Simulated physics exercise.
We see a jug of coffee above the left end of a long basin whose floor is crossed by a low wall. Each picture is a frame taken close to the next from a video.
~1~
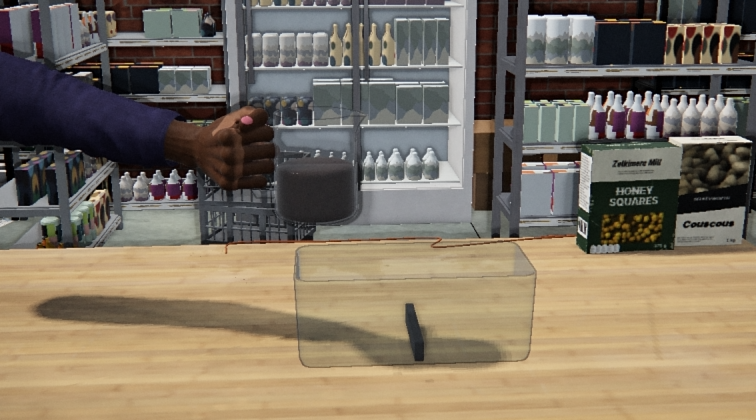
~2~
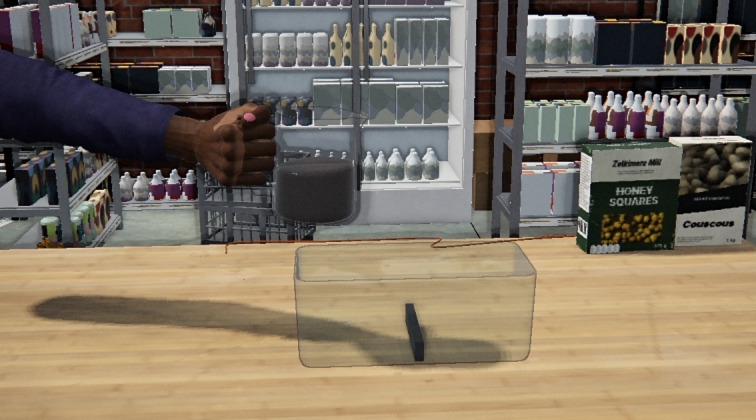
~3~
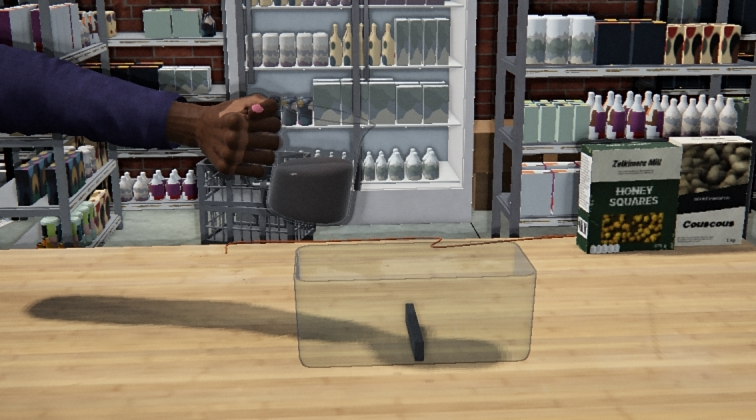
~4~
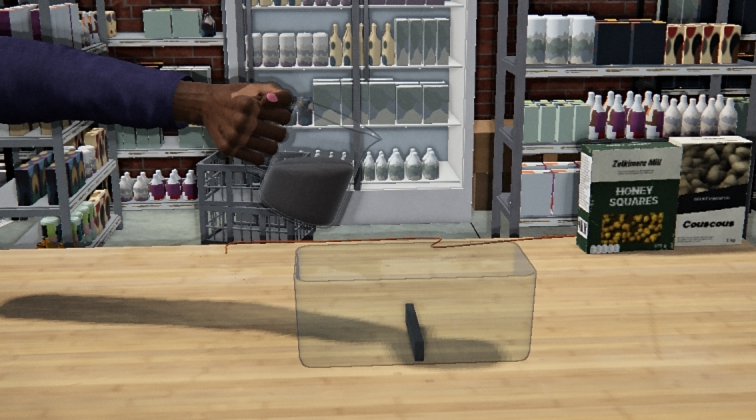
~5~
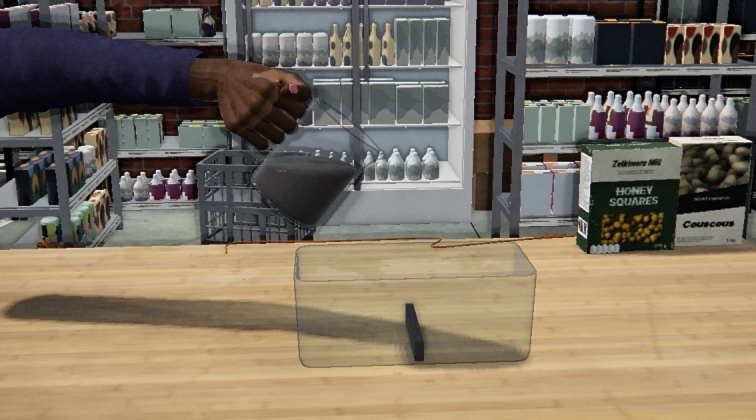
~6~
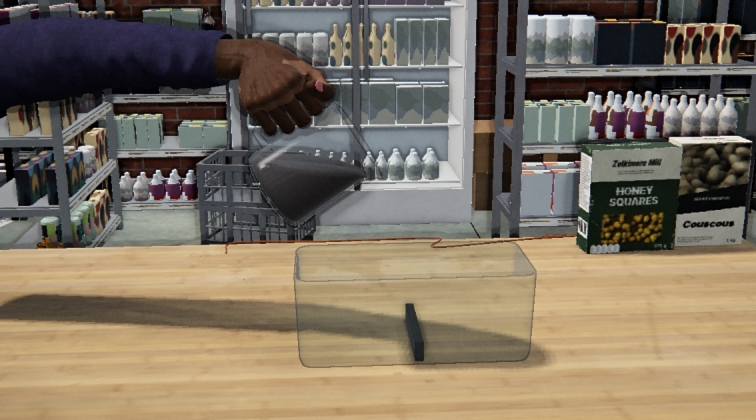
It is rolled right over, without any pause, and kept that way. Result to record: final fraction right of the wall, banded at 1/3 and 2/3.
I reckon what ends right of the wall lands in the middle band of a third to two thirds.
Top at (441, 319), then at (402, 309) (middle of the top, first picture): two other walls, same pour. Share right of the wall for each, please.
Respectively 10 and 65 per cent, approximately.
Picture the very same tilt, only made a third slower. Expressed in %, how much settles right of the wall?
Around 50 percent.
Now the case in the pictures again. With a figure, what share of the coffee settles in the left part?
Around 60 percent.
A moment on, the jug is tipped right over and 56 per cent is still to pour, 11 is left of the wall and 5 right of it.
Next, the jug is tipped right over and 12 per cent is still to pour, 40 is left of the wall and 38 right of it.
Then the jug is tipped right over and 1 per cent is still to pour, 57 is left of the wall and 41 right of it.
Later the jug is tipped right over and 0 per cent is still to pour, 59 is left of the wall and 41 right of it.
At rest 59 per cent lies left of the wall, 41 right of it and 0 outside.
